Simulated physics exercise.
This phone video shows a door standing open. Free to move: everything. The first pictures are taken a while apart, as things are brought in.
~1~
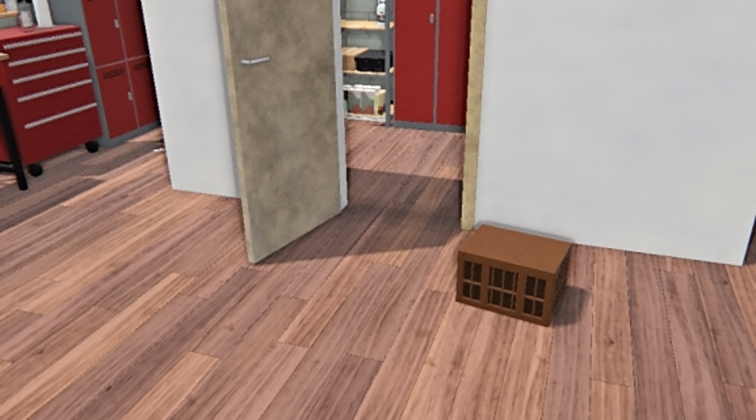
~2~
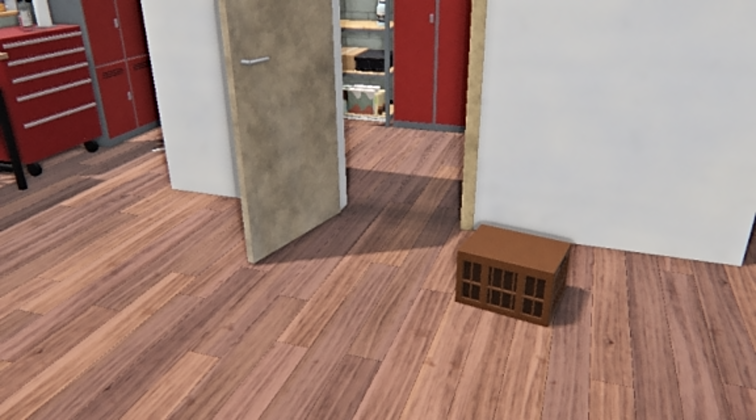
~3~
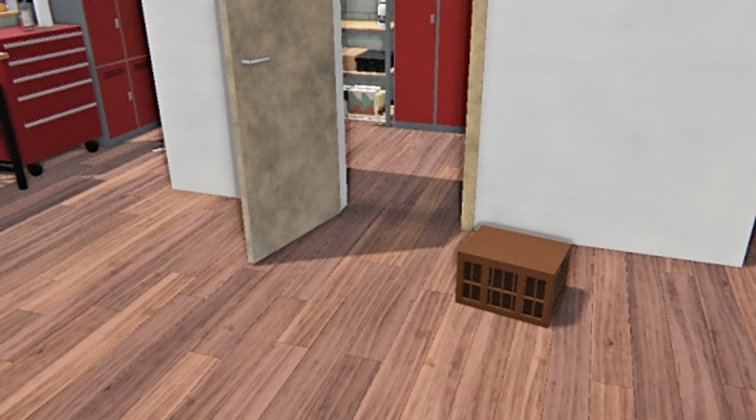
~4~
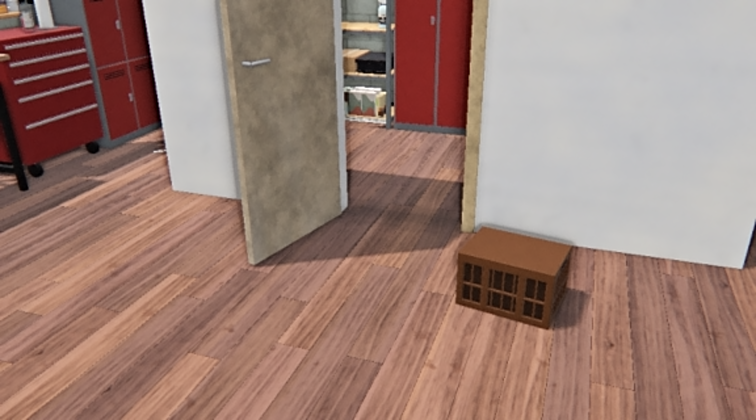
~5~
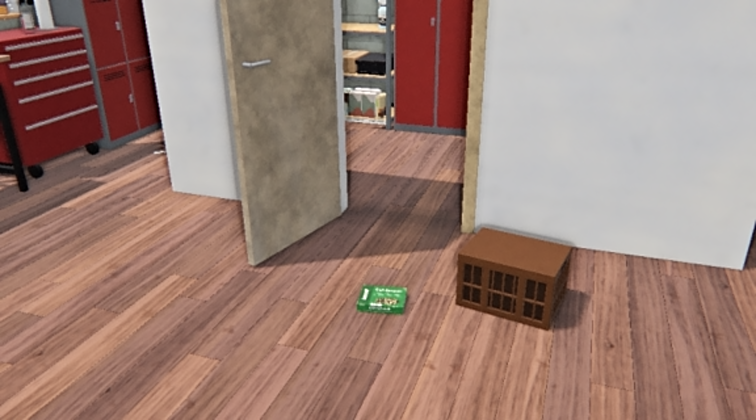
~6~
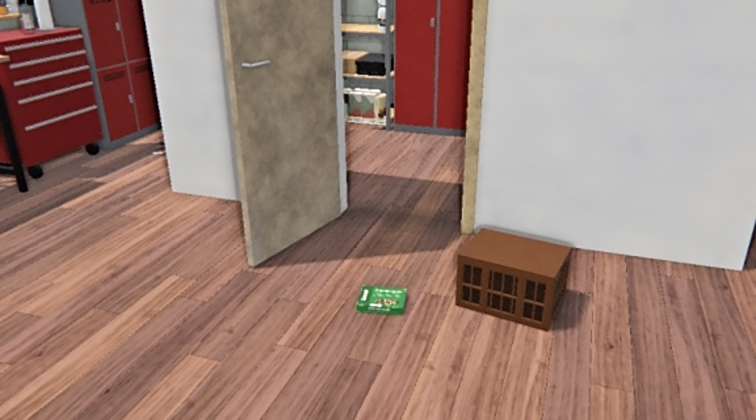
Green packet appearing on the wood floor left of a brown crate, while the wide-open door beside them stays still.
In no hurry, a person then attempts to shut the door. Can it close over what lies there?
Turns out the door touches the frame just fine.
Then, 0.70 s past the last view, door at 89°.
Then, 1.40 s past the last view, door at 60°.
Then, 1.90 s past the last view, door at 38°.
Then, 2.50 s past the last view, door at 11°.
Finally, door at 0°; both still in place. Final places as the last picture's camera would see them, green packet near (382, 300).
